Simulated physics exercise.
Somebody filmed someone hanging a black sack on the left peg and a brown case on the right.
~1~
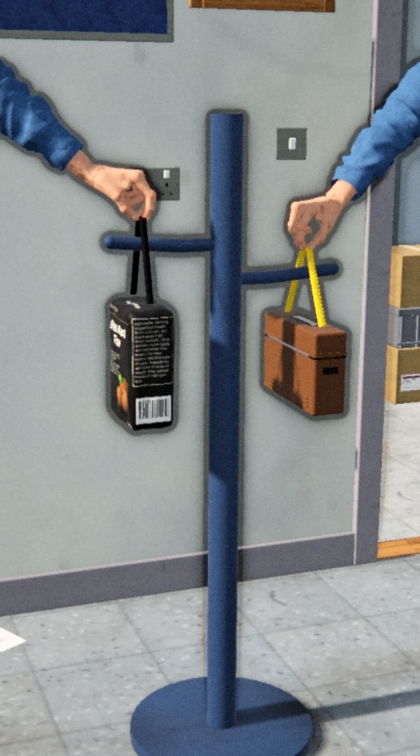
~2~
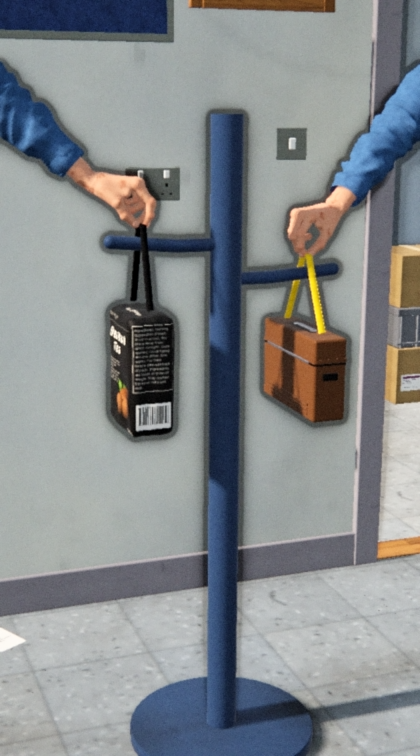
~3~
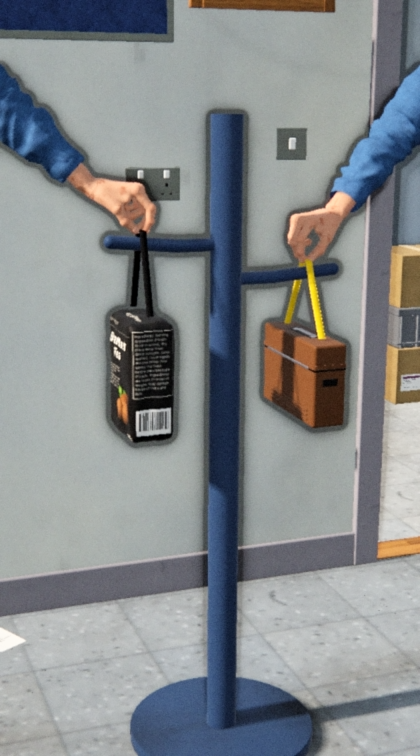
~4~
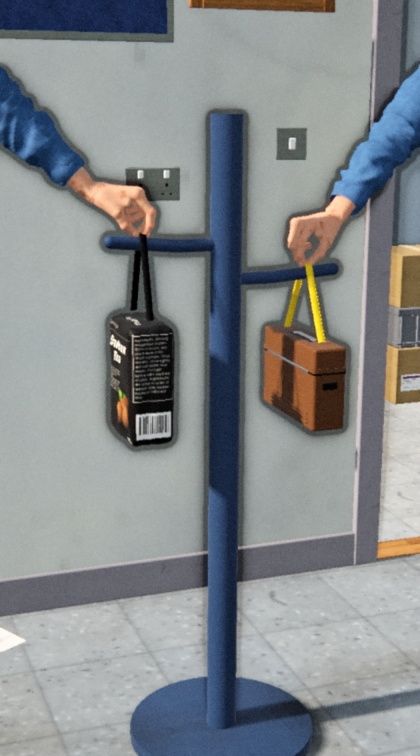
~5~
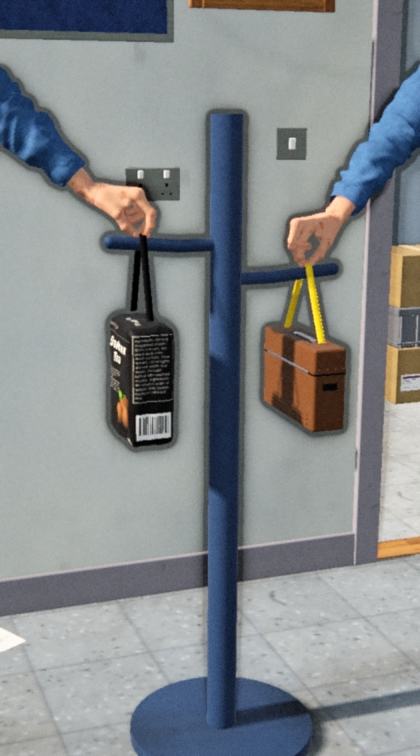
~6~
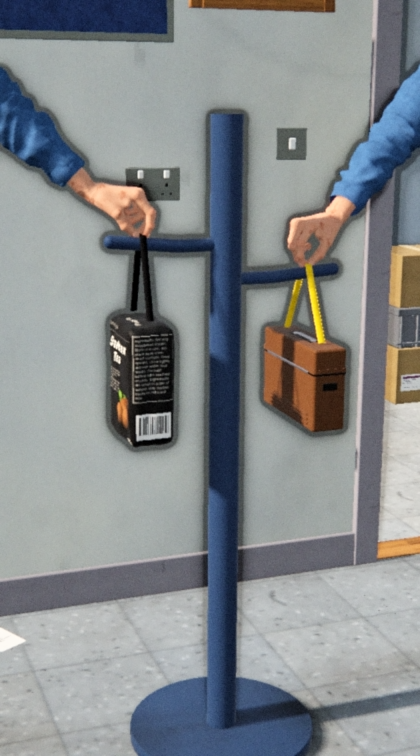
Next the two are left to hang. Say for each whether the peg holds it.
As it turns out, the black sack holds on, the brown case remains on its peg.
Then, 0.30 s past the final frame, black sack on its peg near (143, 380); brown case on its peg near (302, 378).
When it is over, black sack on its peg near (147, 382); brown case on its peg near (302, 379). The black sack remains on its peg and the brown case stays hanging.
